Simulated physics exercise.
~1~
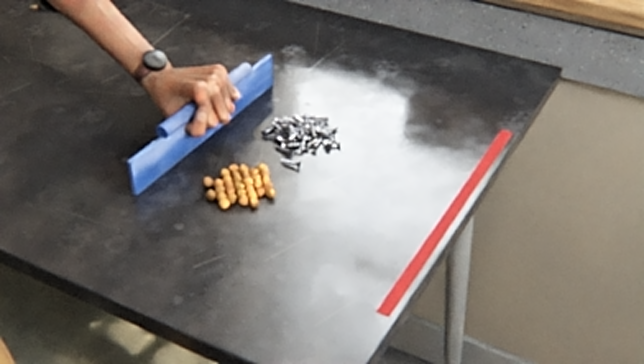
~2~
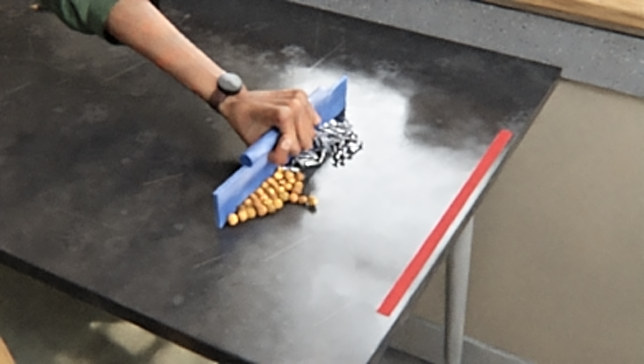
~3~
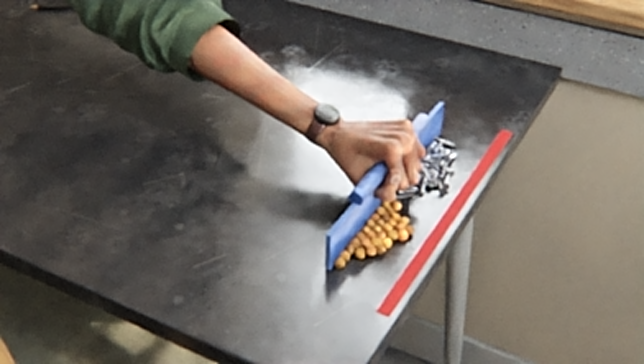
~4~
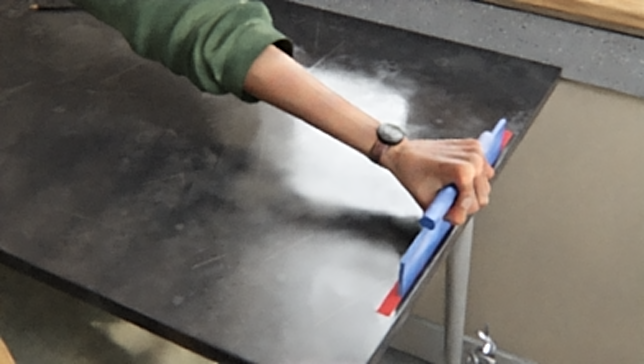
To begin with, a hand wearing a dark watch holds a blue scraper upright on a black tabletop, behind a pile of small golden-brown pieces and a pile of small silvery and dark pieces. The hand pushes the scraper to the right, and both piles bunch up against its blade. It keeps sweeping them across the table, a green sleeve coming into view, until they are close to a strip of red tape near the edge. Finally the scraper reaches the tape, both piles have gone from the tabletop, and a few silvery bits show below the edge beside the table leg.
